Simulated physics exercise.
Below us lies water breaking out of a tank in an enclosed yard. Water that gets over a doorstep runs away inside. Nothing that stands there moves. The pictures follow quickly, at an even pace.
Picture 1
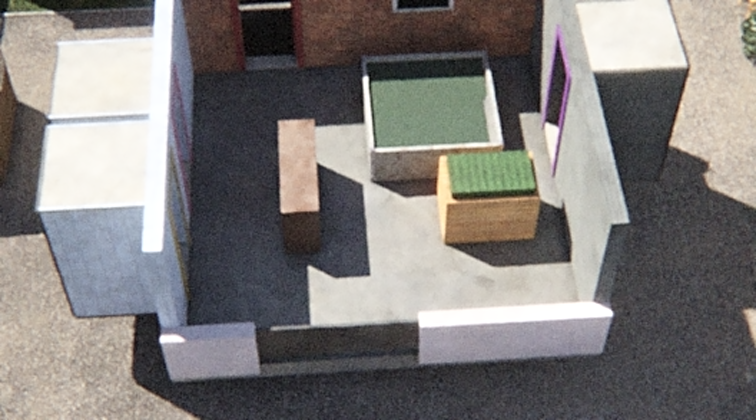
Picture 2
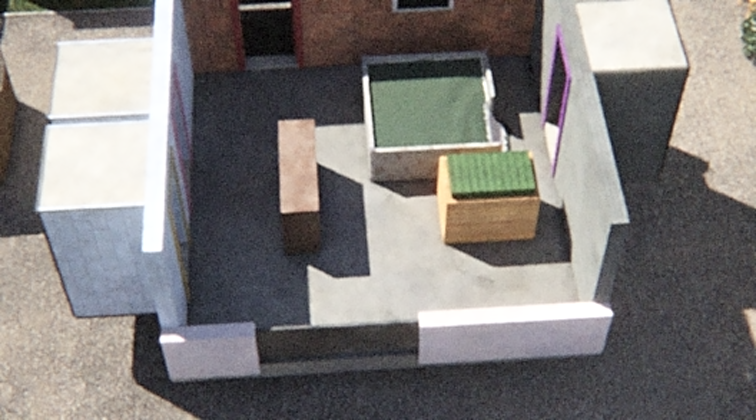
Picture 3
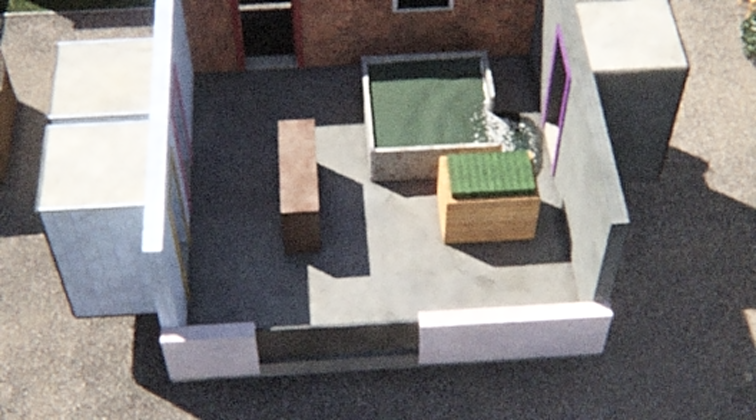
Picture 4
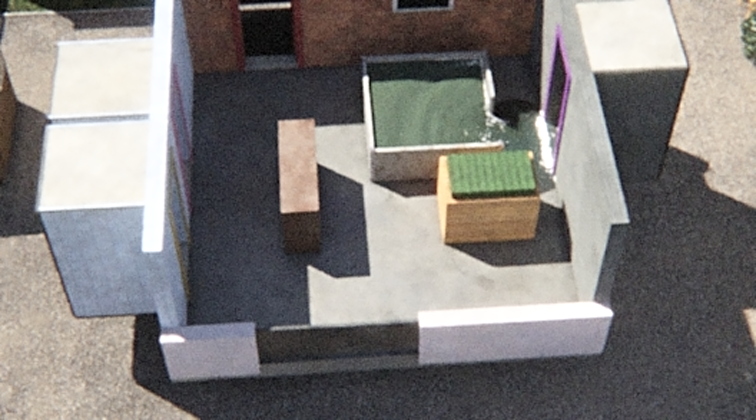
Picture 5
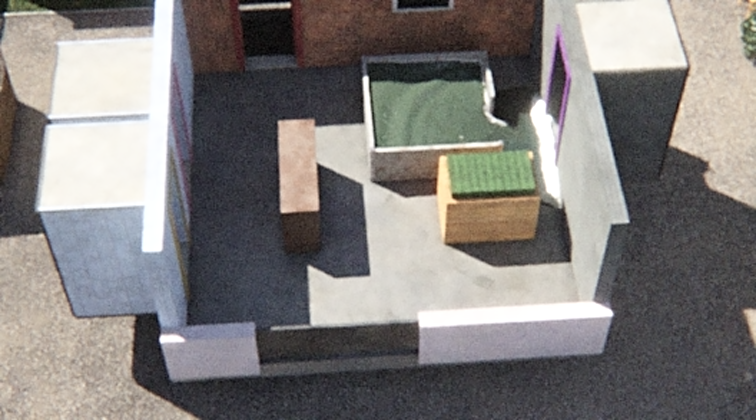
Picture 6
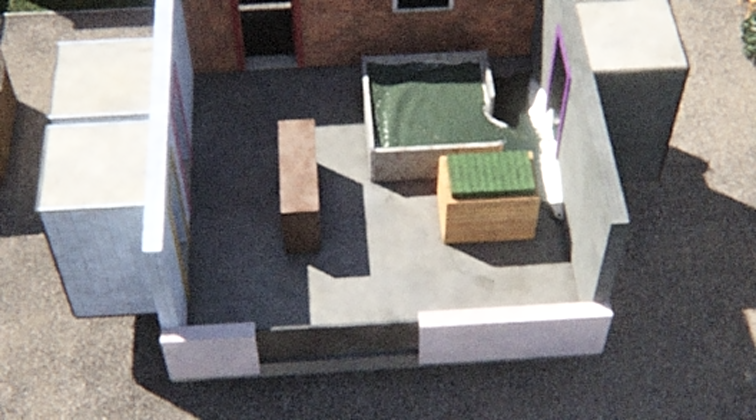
Water in a square, pale-walled tank lies still and green in an enclosed yard, beside a wooden box with a green top. A gap opens in the tank's right side and white, splashing water bursts out. It pours across to the right-hand wall, then spreads along its base toward the viewer.
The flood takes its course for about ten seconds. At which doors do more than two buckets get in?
The yellow door holds within the limit; the pink door holds within the limit; the red door holds within the limit; the purple door floods.
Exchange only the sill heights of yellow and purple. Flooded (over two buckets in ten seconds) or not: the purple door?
My reading: Purple floods.
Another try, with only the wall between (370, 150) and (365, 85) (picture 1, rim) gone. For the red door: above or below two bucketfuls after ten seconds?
Then: The red door lets more in.
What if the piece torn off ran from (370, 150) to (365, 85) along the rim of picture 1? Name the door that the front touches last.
That is the one in purple.
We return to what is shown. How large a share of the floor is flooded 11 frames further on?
Some 25 per cent.
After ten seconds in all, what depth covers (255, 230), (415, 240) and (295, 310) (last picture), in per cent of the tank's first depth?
Roughly 12, 4 and 14 per cent, in turn.
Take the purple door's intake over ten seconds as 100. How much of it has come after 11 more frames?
Close to 70 %.
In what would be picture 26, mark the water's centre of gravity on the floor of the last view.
Near (461, 159).
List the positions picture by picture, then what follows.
In the first picture, the water tank at (430, 103) is whole and still.
In the second picture, the front is at a hidden place, out from the gap at (492, 141).
In the third picture, the front is at (527, 122), out from the gap at (492, 141).
In the fourth picture, water pours out at (492, 142) and has run to (554, 182).
In the fifth picture, the front is at (558, 203), out from the gap at (492, 142).
In the sixth picture, water pours out at (492, 141) and has run to (562, 221).
A moment on, water covers 15 % of the floor; the yellow door not reached, the pink door not reached, the red door not reached, the purple door far over two buckets in.
Next, water covers 25 % of the floor; the yellow door not reached, the pink door not reached, the red door not reached, the purple door far over two buckets in.
Then, water covers 45 % of the floor; the yellow door not reached, the pink door not reached, the red door wet at the sill, nothing in, the purple door far over two buckets in.
Later, water covers 80 % of the floor; the yellow door wet at the sill, nothing in, the pink door wet at the sill, nothing in, the red door wet at the sill, nothing in, the purple door far over two buckets in.
In the end, water covers 95 % of the floor; the yellow door wet at the sill, nothing in, the pink door wet at the sill, nothing in, the red door wet at the sill, nothing in, the purple door far over two buckets in.
